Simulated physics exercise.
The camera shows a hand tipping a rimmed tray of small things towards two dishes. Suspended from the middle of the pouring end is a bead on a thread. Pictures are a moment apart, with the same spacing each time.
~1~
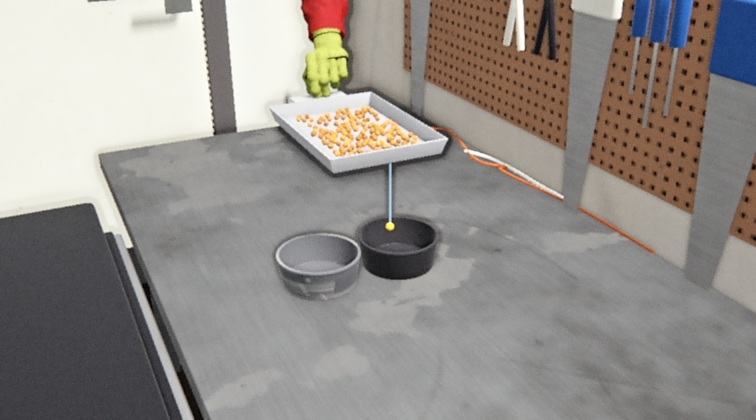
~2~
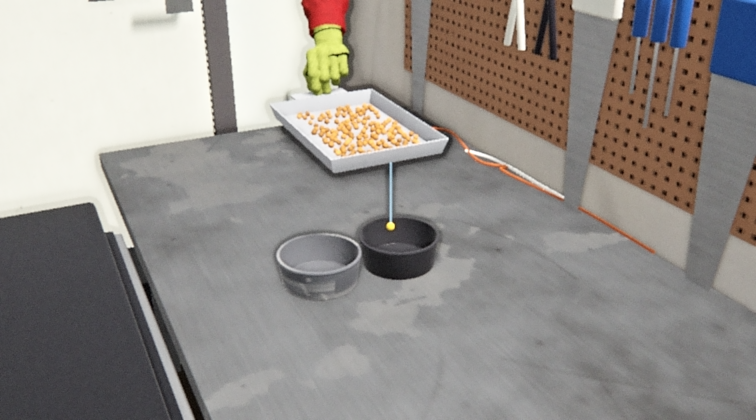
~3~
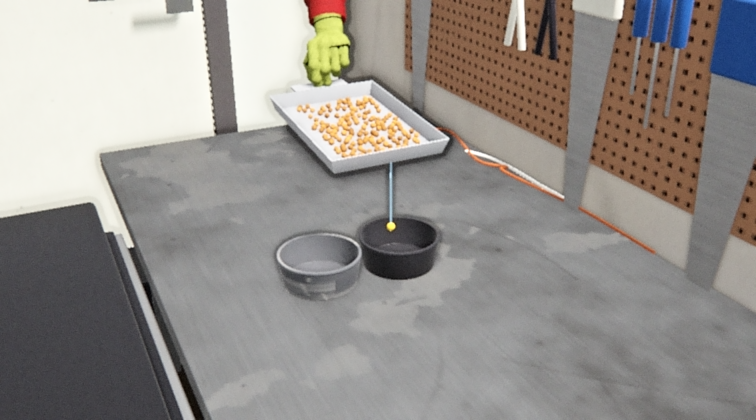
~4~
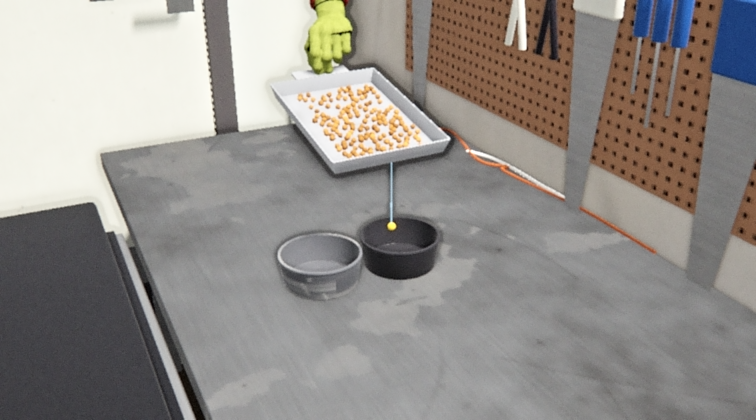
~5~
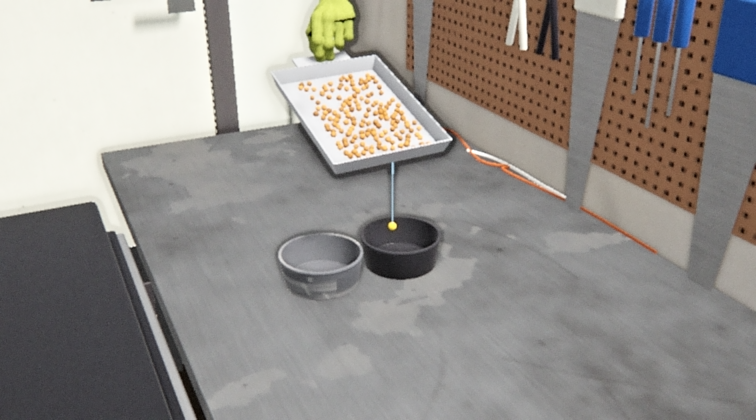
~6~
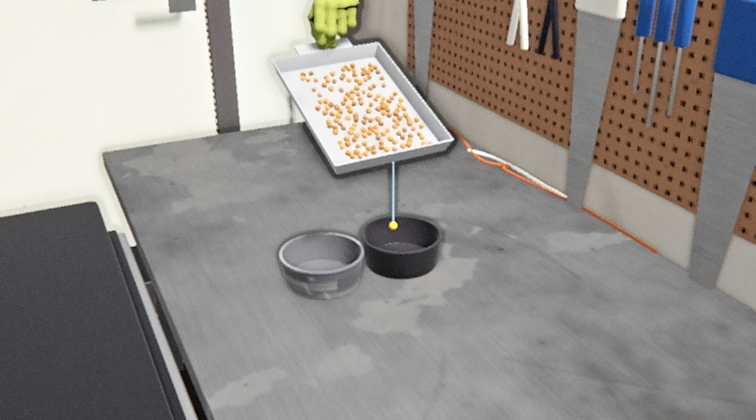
A tray of roasted chickpeas tilting gradually, its far end lifted by a green-gloved hand, above two small dishes on a grey worktop.
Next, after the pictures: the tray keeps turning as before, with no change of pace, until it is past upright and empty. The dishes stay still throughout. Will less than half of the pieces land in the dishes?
Yes, only a minority lands there.
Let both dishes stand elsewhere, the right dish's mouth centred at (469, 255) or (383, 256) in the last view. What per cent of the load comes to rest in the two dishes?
About 60 and 80 per cent respectively.
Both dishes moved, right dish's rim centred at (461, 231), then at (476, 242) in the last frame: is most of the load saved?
The dishes end up with the greater share in the first try and the greater share in the second.
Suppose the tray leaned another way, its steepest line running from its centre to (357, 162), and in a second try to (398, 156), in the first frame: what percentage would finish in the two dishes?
I'd put it at some 60 % and then some 20 %.
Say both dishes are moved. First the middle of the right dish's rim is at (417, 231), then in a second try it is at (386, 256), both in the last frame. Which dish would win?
First try, the leftmost dish; second try, the rightmost dish.
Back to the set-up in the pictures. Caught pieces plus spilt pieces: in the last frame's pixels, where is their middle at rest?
(388, 298).
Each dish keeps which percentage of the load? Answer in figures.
The left dish holds 20 % and the right dish holds 10 %.
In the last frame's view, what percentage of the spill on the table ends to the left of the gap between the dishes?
That's about 10 per cent of the spill.
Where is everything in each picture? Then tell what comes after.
Corners of the pouring end near (333, 157) and (441, 138), level; middle of the load near (363, 133), roasted chickpeas; left dish near (335, 283); right dish near (416, 263); bead on its thread near (390, 227), in the first frame.
Corners of the pouring end near (334, 157) and (442, 138), level; middle of the load near (364, 132), in the second frame.
Corners of the pouring end near (335, 158) and (443, 138), tipped barely, lowest at the left corner; middle of the load near (364, 128), in the third frame.
Corners of the pouring end near (336, 159) and (444, 138), tipped a little, lowest at the left corner; middle of the load near (365, 122), in the fourth frame.
Corners of the pouring end near (337, 160) and (445, 138), tipped clearly, lowest at the left corner; middle of the load near (366, 116), in the fifth frame.
Corners of the pouring end near (338, 161) and (447, 138), tipped clearly, lowest at the left corner; middle of the load near (369, 111), a little on the move; left dish near (338, 282); right dish near (420, 262), in the sixth frame.
Shortly afterwards, tray tipped steeply; all but a few on the tray; a little in the air.
Next, tray tipped past a quarter turn; a little on the tray; a little in the left dish; a little in the right dish; near a third outside both; near a third in the air.
Some moments later, tray tipped past a quarter turn; near a quarter in the left dish; a little in the right dish; the bulk outside both.
In the end, tray tipped past a quarter turn; near a quarter in the left dish; a little in the right dish; the bulk outside both.
